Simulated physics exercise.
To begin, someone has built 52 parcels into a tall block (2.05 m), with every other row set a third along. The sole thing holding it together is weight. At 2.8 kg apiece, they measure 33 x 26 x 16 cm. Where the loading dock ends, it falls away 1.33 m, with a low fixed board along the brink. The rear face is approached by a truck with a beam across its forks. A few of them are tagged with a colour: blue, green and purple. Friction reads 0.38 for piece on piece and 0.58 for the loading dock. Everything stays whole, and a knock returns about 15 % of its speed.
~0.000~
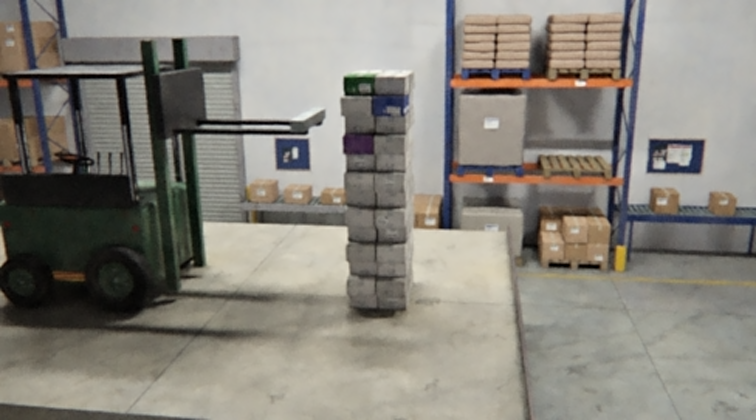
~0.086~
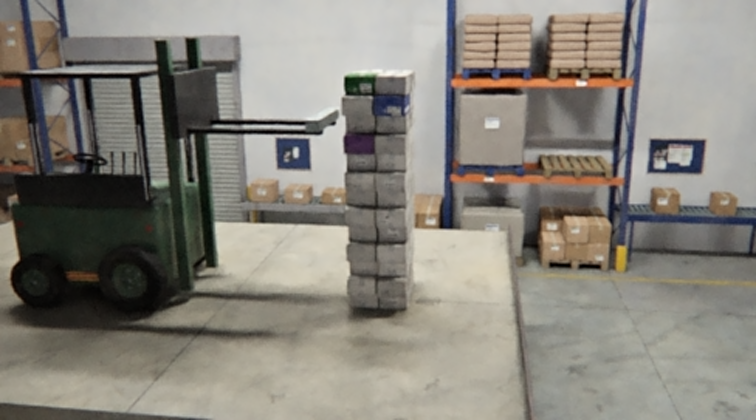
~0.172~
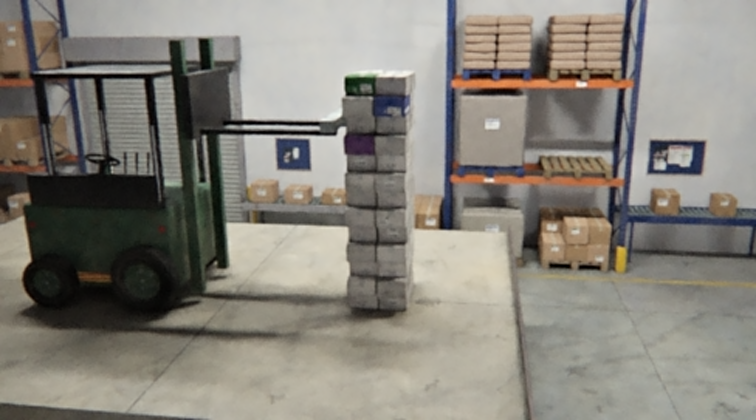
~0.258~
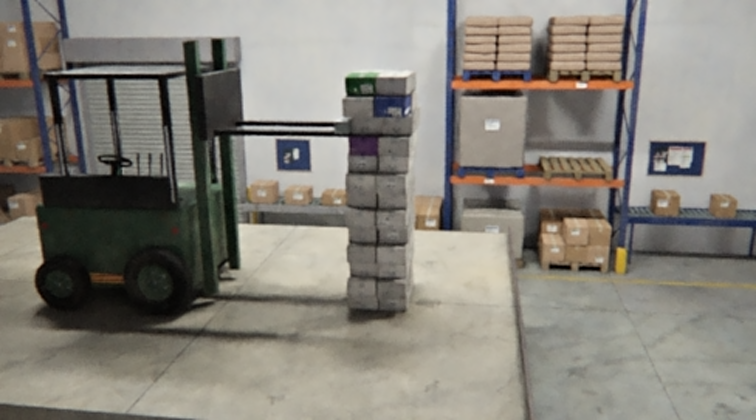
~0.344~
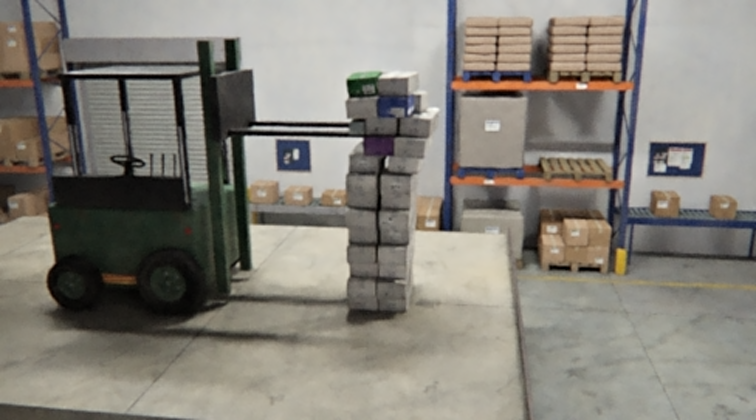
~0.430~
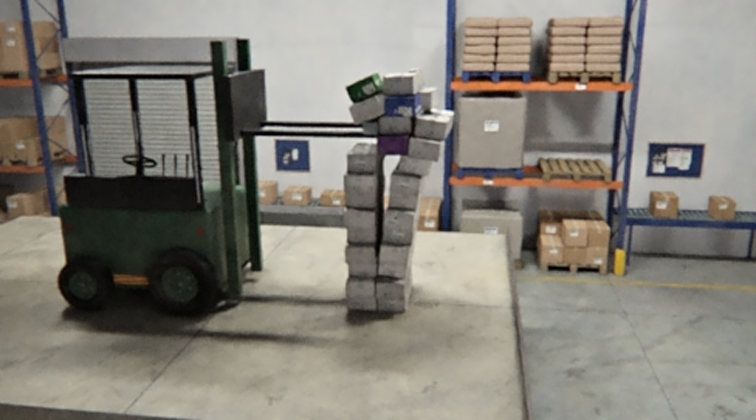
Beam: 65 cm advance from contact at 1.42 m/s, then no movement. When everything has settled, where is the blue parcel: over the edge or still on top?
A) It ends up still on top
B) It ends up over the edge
(B) It ends up over the edge.
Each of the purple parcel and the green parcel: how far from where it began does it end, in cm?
For purple it's roughly 385 cm, and for green it's roughly 45 cm.
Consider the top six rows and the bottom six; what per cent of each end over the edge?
I'd put the top at 60 per cent and the bottom at 0 per cent.
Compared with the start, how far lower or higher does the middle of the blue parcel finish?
306 centimetres lower, roughly.
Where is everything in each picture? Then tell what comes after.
In the first frame (pixels give the middle of a visible side), beam (298, 126) 31 cm from the stack; blue parcel (389, 107); purple parcel (357, 146); green parcel (358, 86); none has stirred.
Beam (313, 126) 19 cm from the stack; blue parcel (389, 107), in the second frame.
Beam (328, 127) 7 cm from the stack; blue parcel (390, 108), in the third frame.
Beam (343, 128) 54 mm in; blue parcel (390, 108); purple parcel (363, 147) 45 mm from its place; movement in 14 of them, in the fourth frame.
Beam (357, 128) 18 cm in; blue parcel (393, 108) 32 mm from its place; purple parcel (378, 147) 17 cm from its place; movement in 27 of them, in the fifth frame.
Beam (371, 129) 30 cm in; blue parcel (400, 108) 10 cm from its place; green parcel (362, 90) 23° from how it stood; purple parcel (392, 146) 29 cm from its place; movement in 31 of them, in the sixth frame.
After 0.76 s, none of the 52 parcels over the edge, 31 disturbed; blue parcel 19° from how it stood, 13 cm lower; green parcel on its side.
After 1.38 s, 10 of the 52 parcels over the edge; blue parcel 18° from how it stood, 1.48 m lower; purple parcel upside down.
In the end (3.1 s), 15 of the 52 parcels over the edge; blue parcel 3.07 m lower; green parcel on its side; purple parcel 2.75 m lower. From the last view, middles, green parcel near (377, 129).
